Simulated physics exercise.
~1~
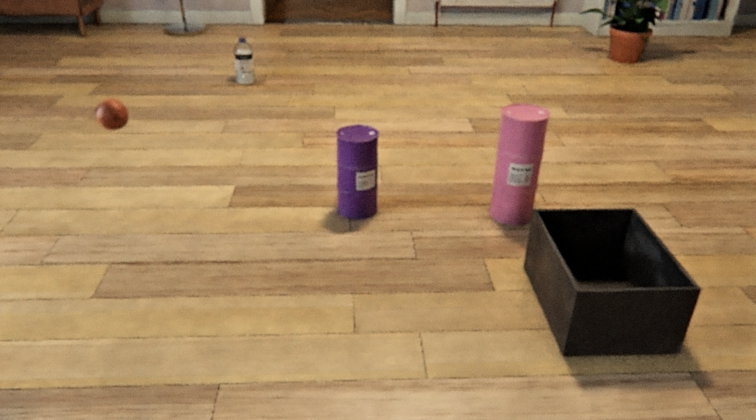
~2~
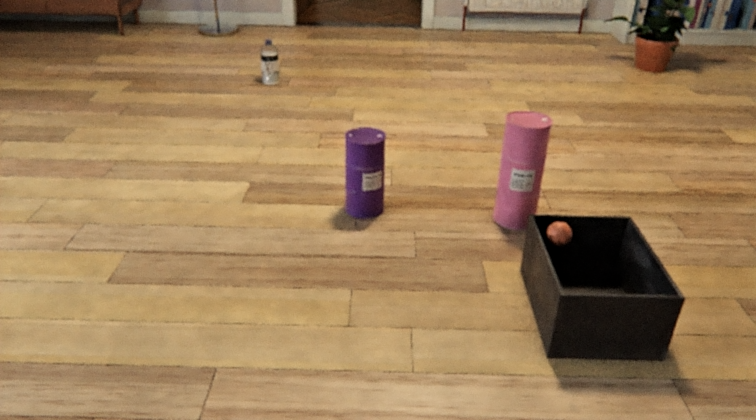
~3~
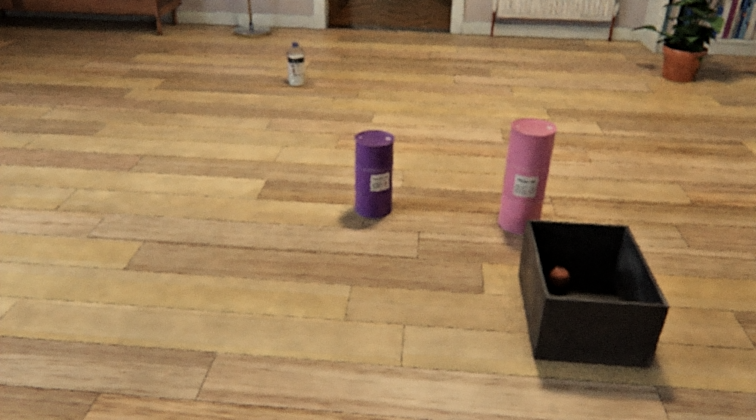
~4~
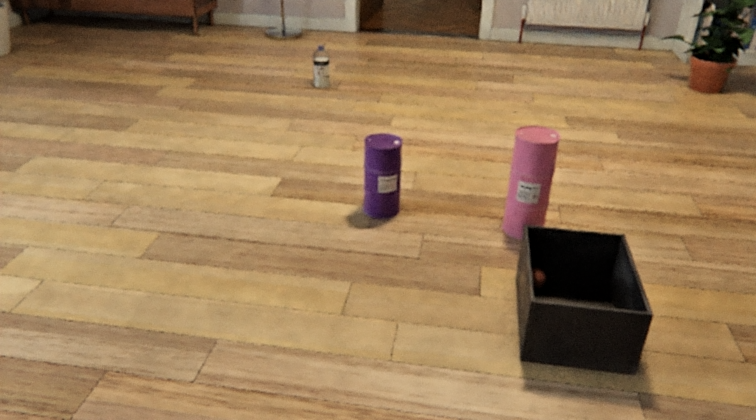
On the wooden floor of a room, an open black box sits at the right, with a pink canister and a purple canister standing nearby and a clear bottle farther back. An orange ball starts in the air at the left. It flies across to the right, past the two canisters, and reaches the box, showing against its inner wall. The ball then drops lower inside and shifts a little to the left as the view drifts slightly sideways. It ends inside the box, partly hidden, with both canisters still upright in their places.
